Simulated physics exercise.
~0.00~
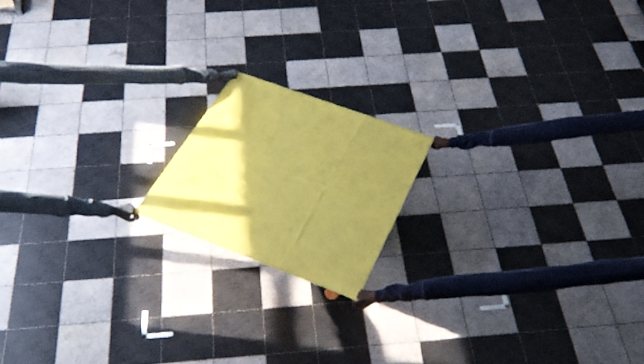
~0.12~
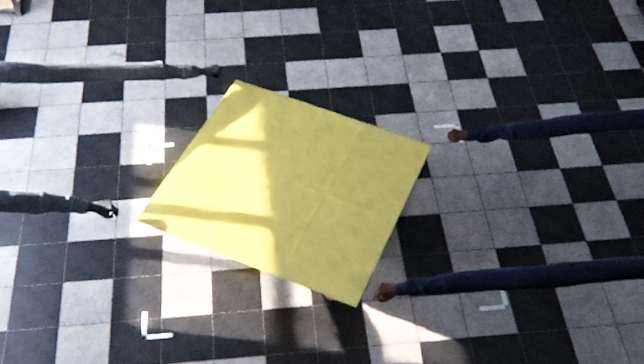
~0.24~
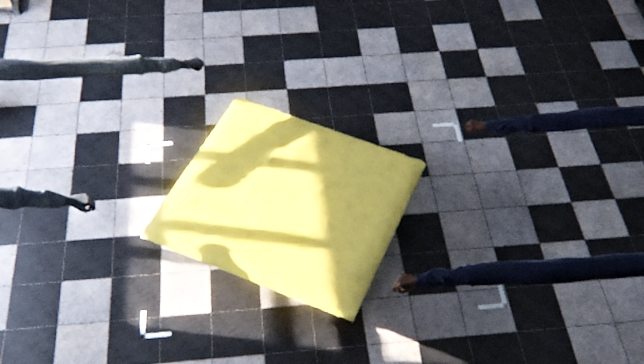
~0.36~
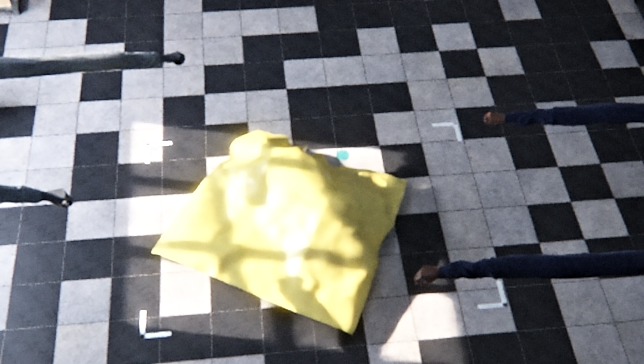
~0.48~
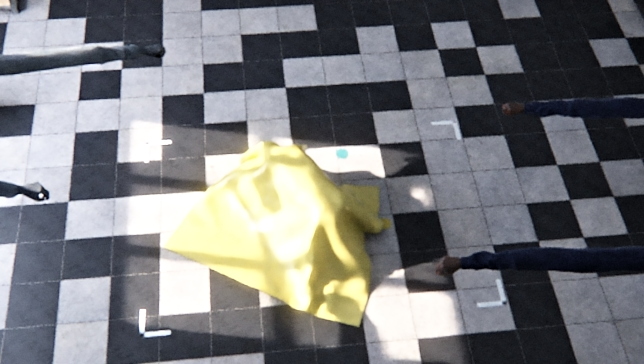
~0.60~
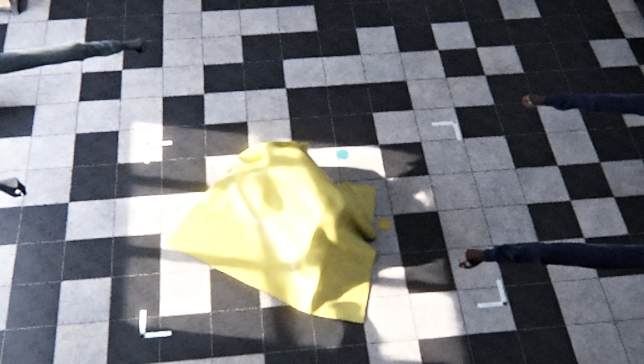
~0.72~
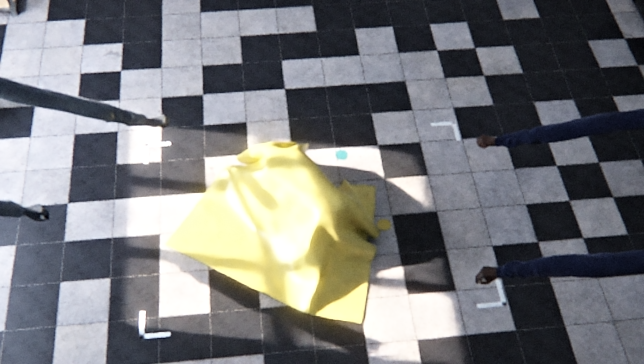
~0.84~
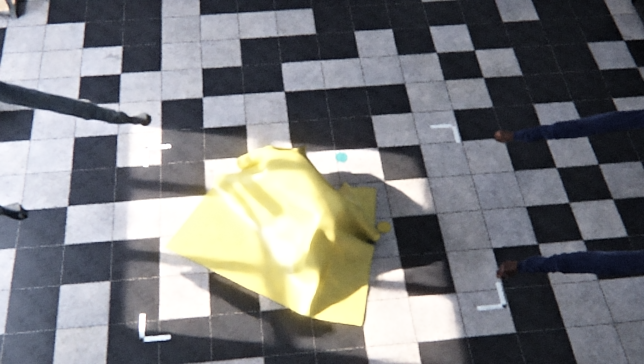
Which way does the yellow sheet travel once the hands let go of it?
It moves down, dropping toward the tiled floor until it drapes over what stands beneath it.
